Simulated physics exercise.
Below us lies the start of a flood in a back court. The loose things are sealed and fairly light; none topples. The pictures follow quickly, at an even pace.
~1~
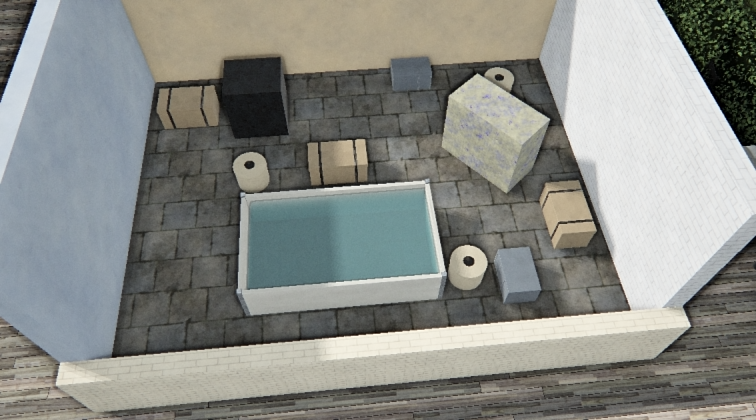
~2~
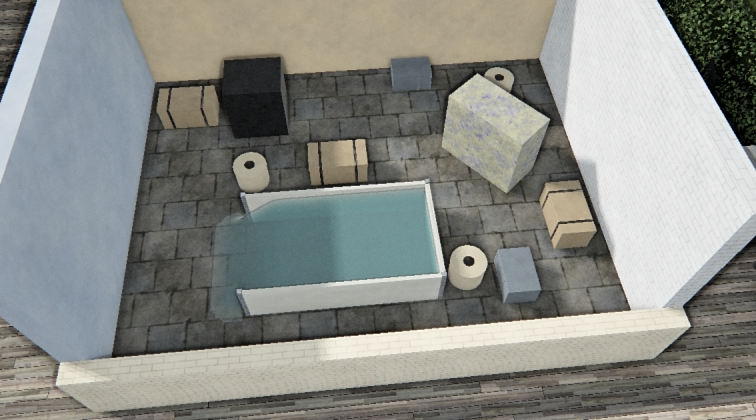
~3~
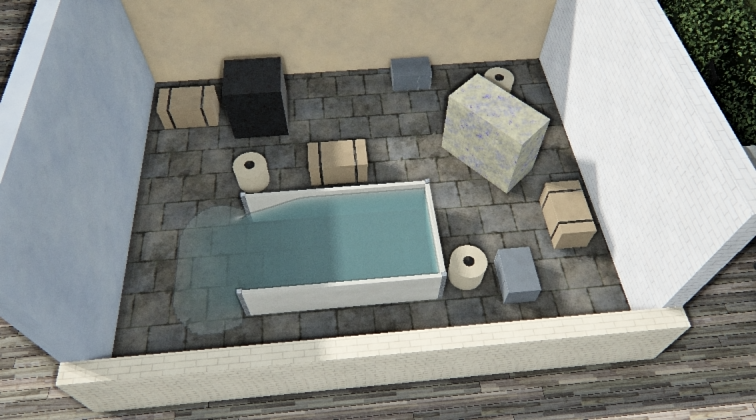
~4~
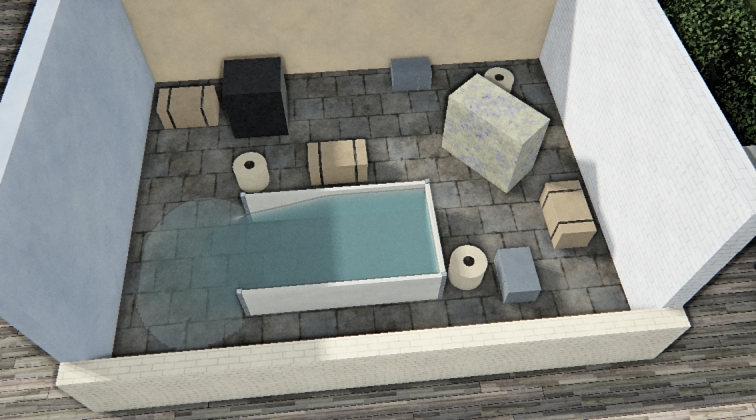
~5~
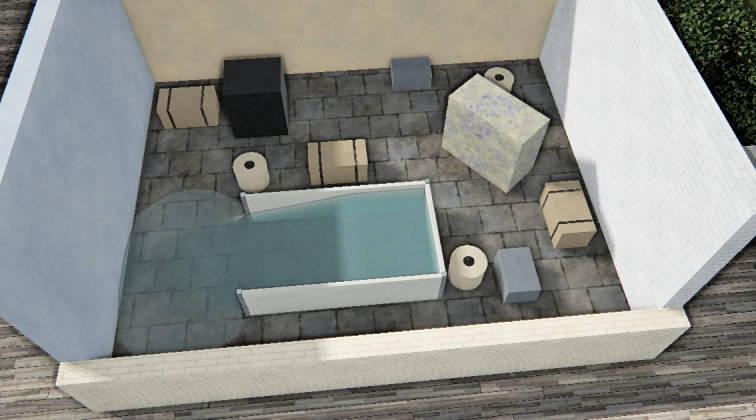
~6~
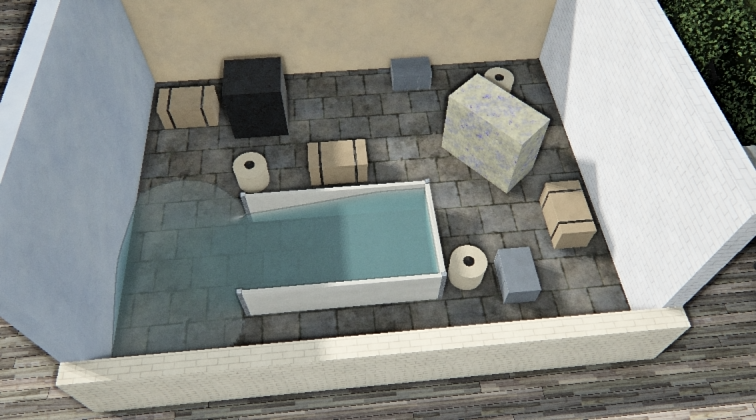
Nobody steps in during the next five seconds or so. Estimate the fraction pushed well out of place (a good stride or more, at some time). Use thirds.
That comes to under a third.
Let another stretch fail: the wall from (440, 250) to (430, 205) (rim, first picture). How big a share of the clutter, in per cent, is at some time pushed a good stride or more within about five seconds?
Some 40 per cent.
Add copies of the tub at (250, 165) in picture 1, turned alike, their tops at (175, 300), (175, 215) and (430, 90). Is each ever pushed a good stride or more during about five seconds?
One after the other: That far or more, shifted that much, under that.
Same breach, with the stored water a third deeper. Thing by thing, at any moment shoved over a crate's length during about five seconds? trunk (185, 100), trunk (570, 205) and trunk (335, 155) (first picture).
In that order: Pushed that far, under that, never so far.
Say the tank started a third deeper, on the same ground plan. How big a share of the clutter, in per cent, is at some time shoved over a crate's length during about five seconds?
Close to 10 %.
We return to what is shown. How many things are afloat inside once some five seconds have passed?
I count 0.
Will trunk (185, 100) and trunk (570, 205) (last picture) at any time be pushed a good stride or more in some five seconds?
In that order: Shifted that much, no.
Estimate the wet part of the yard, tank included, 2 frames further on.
Close to 25 %.
A moment on, 0 of 8 are well off their spots; 0 afloat.
Next, 0 of 8 are well off their spots; 0 afloat.
Later, 1 of 8 are well off their spots; 0 afloat.
In the end, 1 of 8 are well off their spots, and 1 have been at some point; 0 afloat.
